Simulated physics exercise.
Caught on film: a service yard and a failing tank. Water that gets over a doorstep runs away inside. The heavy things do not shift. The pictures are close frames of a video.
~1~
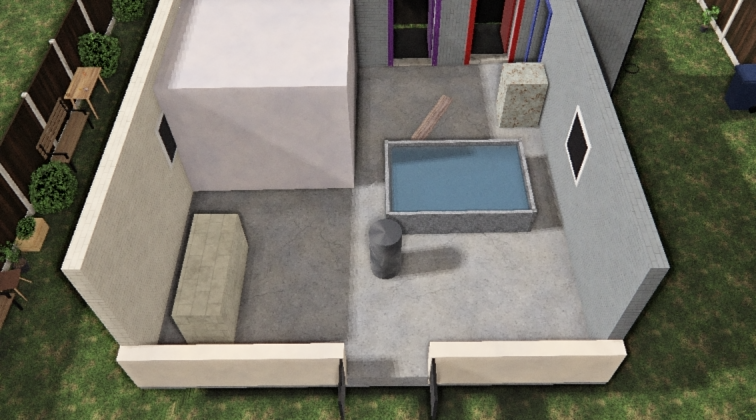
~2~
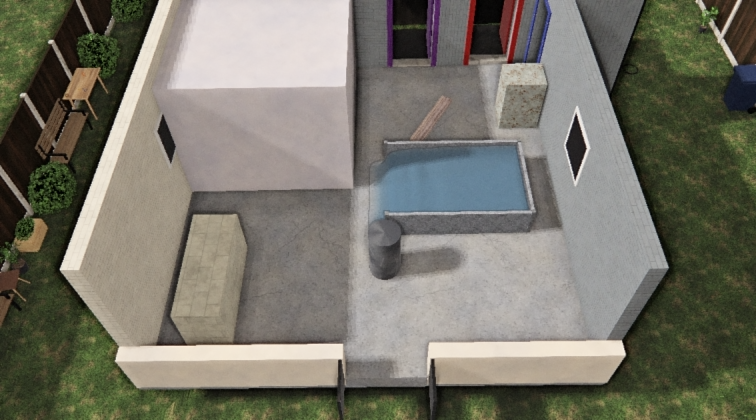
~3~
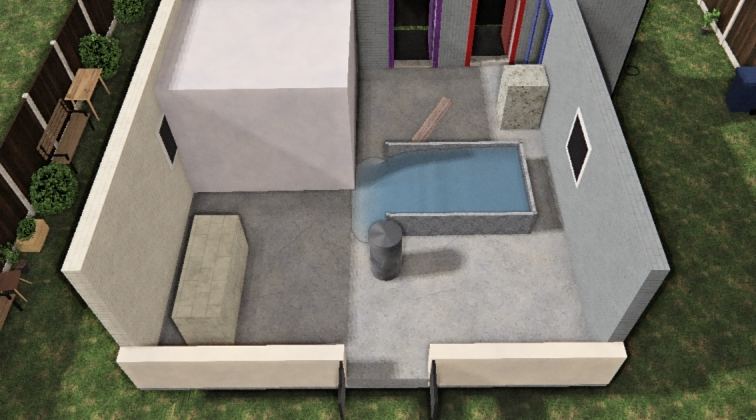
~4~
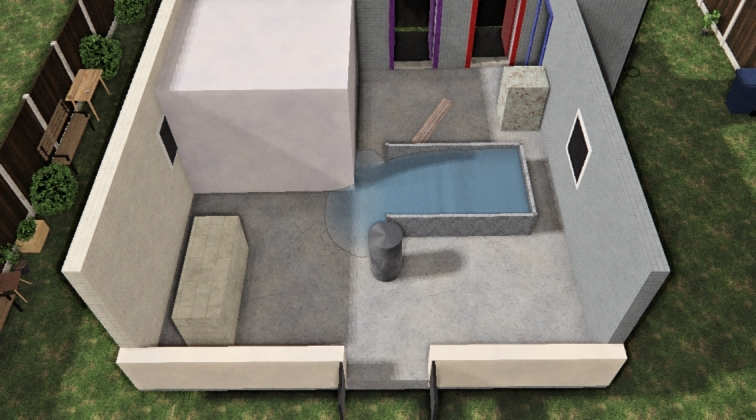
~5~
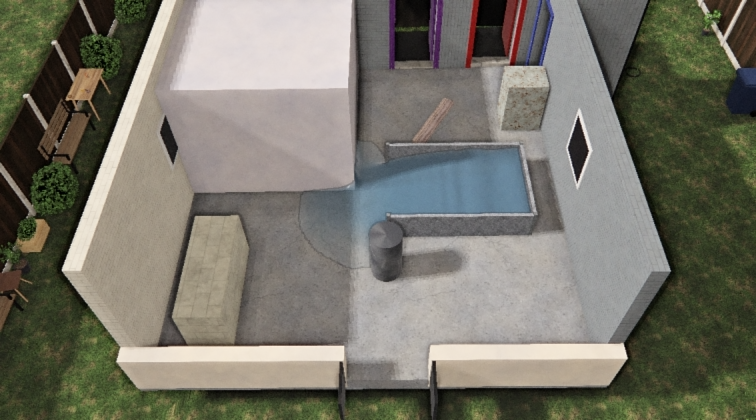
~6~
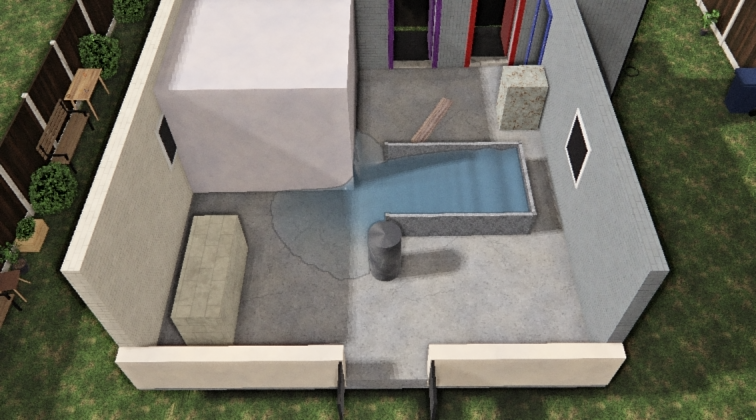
At the start, still blue water fills a rectangular tank in a walled yard, near a dark cylinder and pale blocks. The tank's left side opens and water pours out leftward across the paving, passing behind the cylinder. The sheet fans wider, reaching the large white block's corner and the darker floor.
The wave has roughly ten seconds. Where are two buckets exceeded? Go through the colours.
The purple door lets in a lot; the red door admits no more than that; the blue door admits no more than that.
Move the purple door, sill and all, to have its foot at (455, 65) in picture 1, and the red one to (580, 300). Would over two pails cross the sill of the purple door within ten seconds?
In short: The purple door passes that mark.
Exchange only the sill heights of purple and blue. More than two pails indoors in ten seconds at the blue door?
In short: The blue door goes over.
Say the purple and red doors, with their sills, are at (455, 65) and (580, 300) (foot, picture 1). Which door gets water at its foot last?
Last comes the red one.
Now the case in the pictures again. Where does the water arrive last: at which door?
It is the blue one.
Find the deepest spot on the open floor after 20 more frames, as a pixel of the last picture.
Around (152, 368).
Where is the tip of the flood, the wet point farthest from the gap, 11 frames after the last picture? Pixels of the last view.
Around (164, 318).
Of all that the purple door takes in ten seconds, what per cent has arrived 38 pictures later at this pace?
I make it 85 per cent.
A moment on, water covers 25 % of the floor; the purple door not reached, the red door not reached, the blue door not reached.
Next, water covers 40 % of the floor; the purple door wet at the sill, nothing in, the red door not reached, the blue door not reached.
Then, water covers 50 % of the floor; the purple door over two buckets in, the red door wet at the sill, nothing in, the blue door not reached.
Later, water covers 75 % of the floor; the purple door far over two buckets in, the red door wet at the sill, nothing in, the blue door wet at the sill, nothing in.
In the end, water covers 95 % of the floor; the purple door far over two buckets in, the red door wet at the sill, nothing in, the blue door wet at the sill, nothing in.
